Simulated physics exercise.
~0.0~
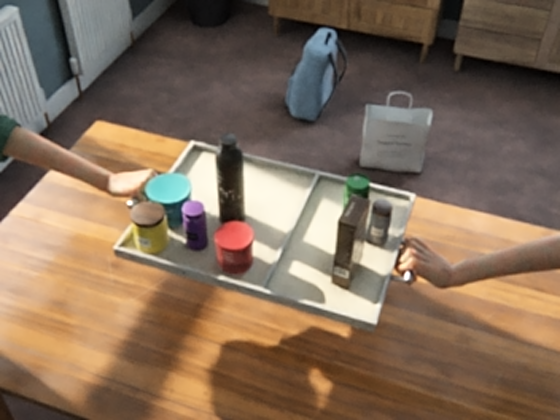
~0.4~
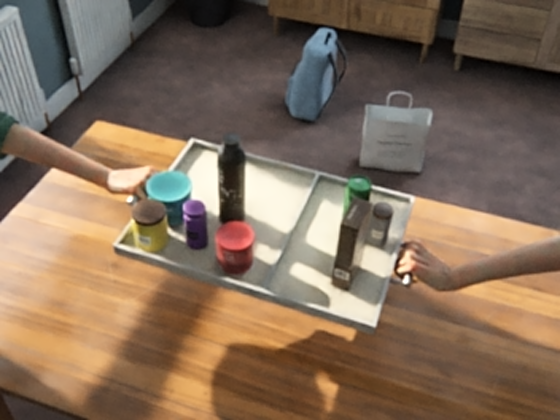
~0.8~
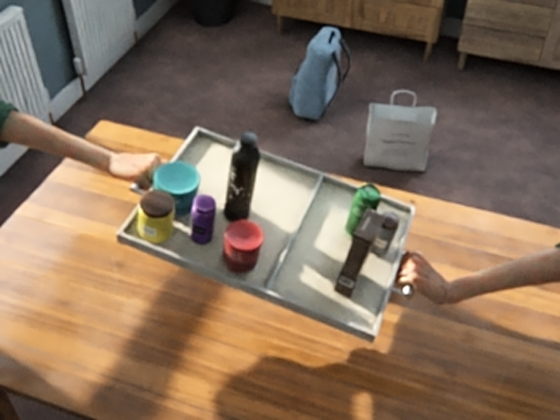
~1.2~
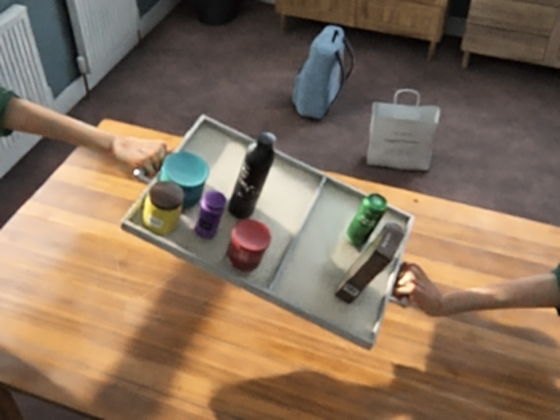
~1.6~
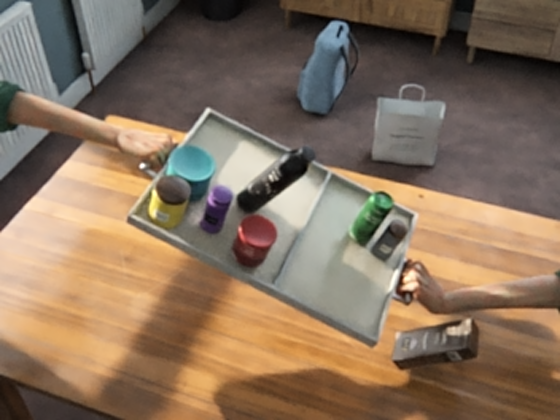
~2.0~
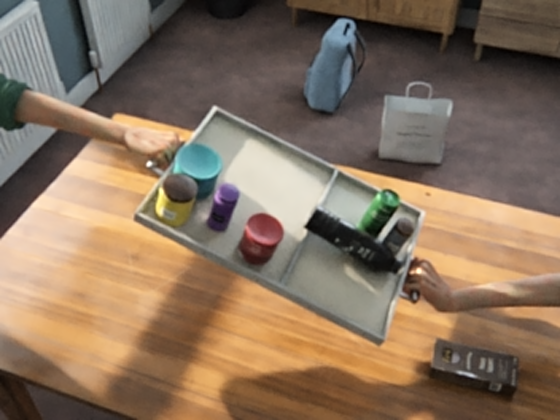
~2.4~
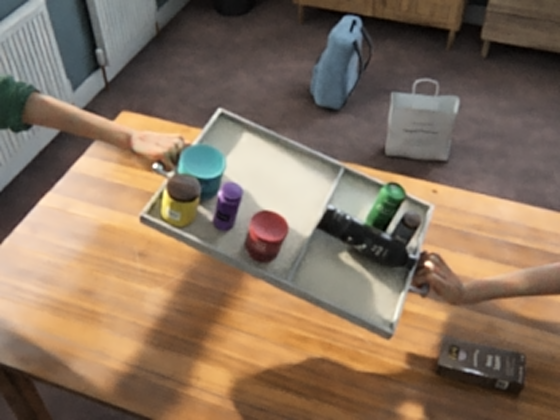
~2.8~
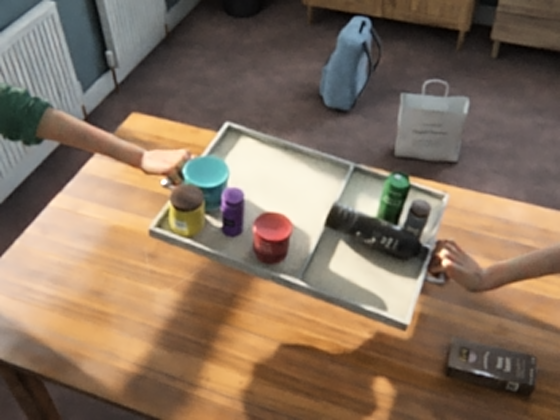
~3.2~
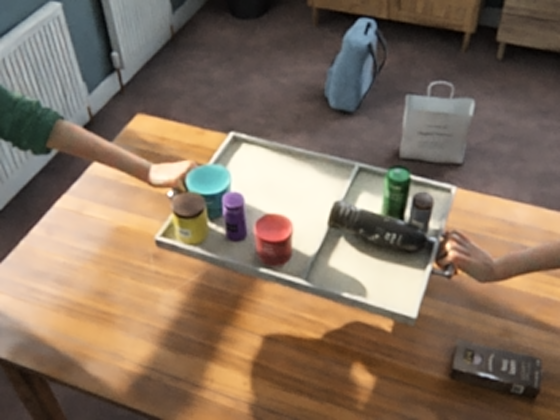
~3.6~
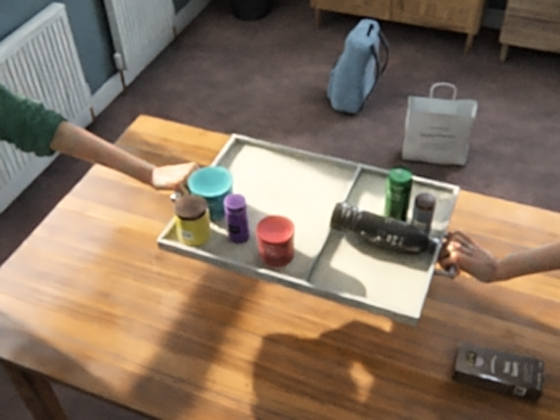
A tray of containers, held by two hands above a wooden table, tips down to the right, sending a brown packet over the edge onto the table and toppling a black bottle; it then levels with the bottle lying on its side and the other containers still aboard.
